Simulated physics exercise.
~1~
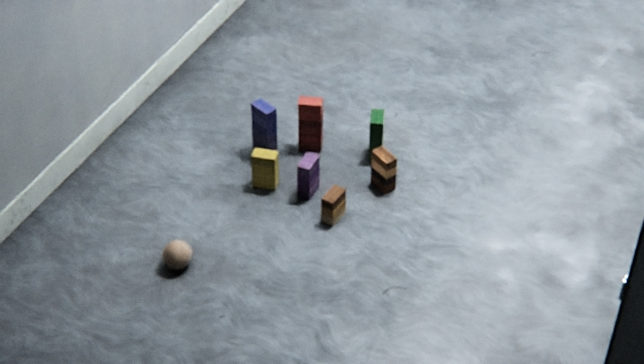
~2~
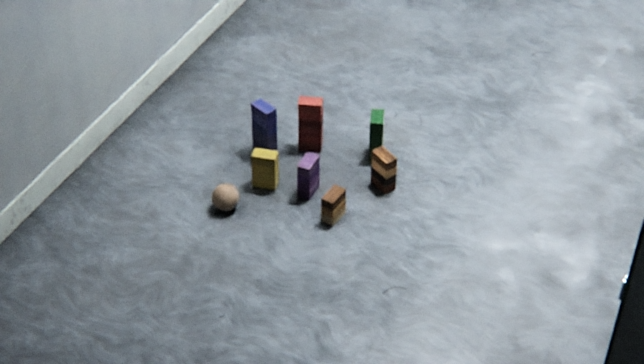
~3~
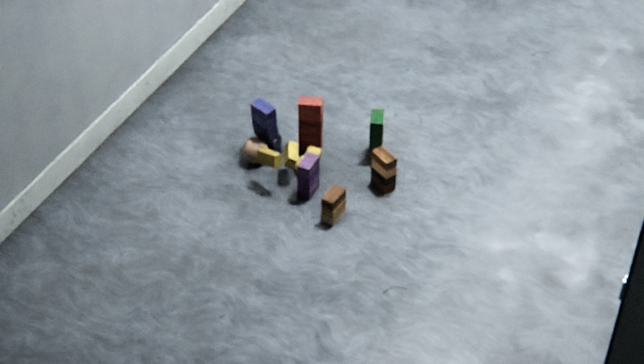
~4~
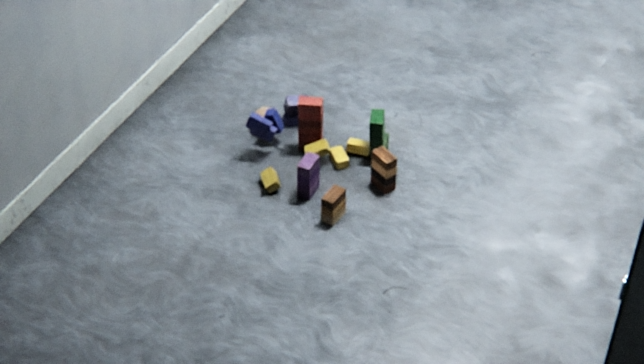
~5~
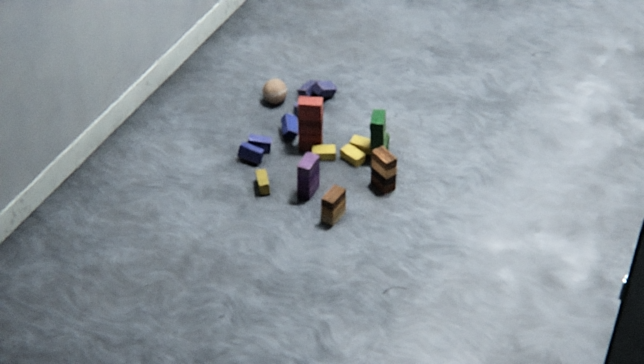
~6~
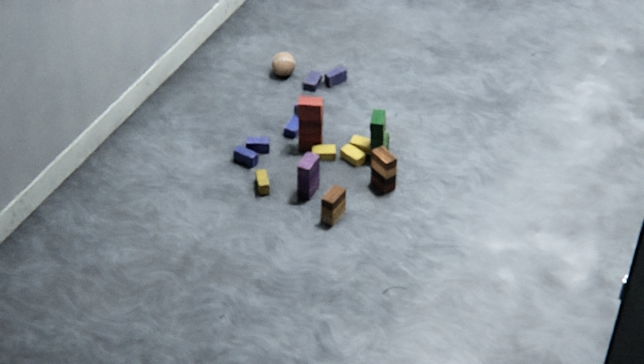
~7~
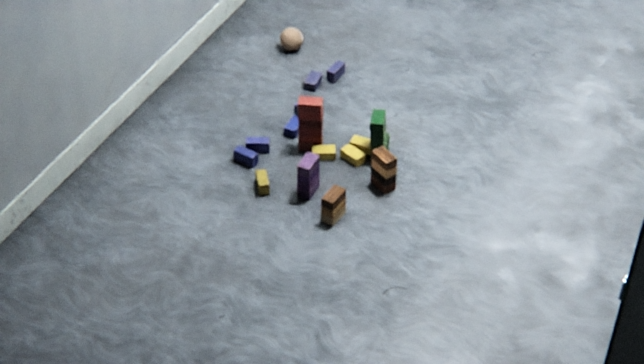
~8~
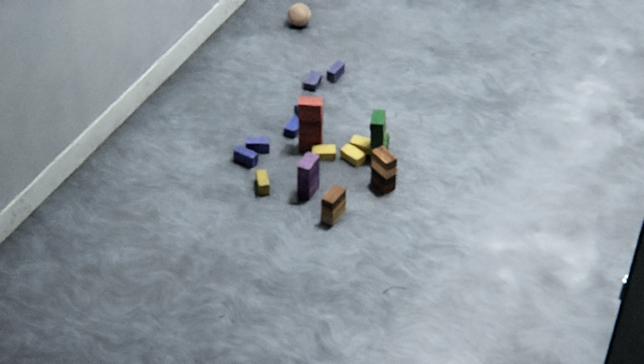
At the start, seven small towers of coloured toy blocks stand on a grey floor beside a wall, with a round, tan ball to their left and nearer the viewer. The ball rolls up and to the right, straight towards the yellow tower. It knocks the yellow tower apart, scattering its blocks mostly to the right, then strikes the blue tower behind, which breaks up and tumbles around it. The ball continues away past the red tower as the blocks settle. Finally, it is still rolling off at the top, while the red, purple, green and brown towers remain standing among the strewn blocks.
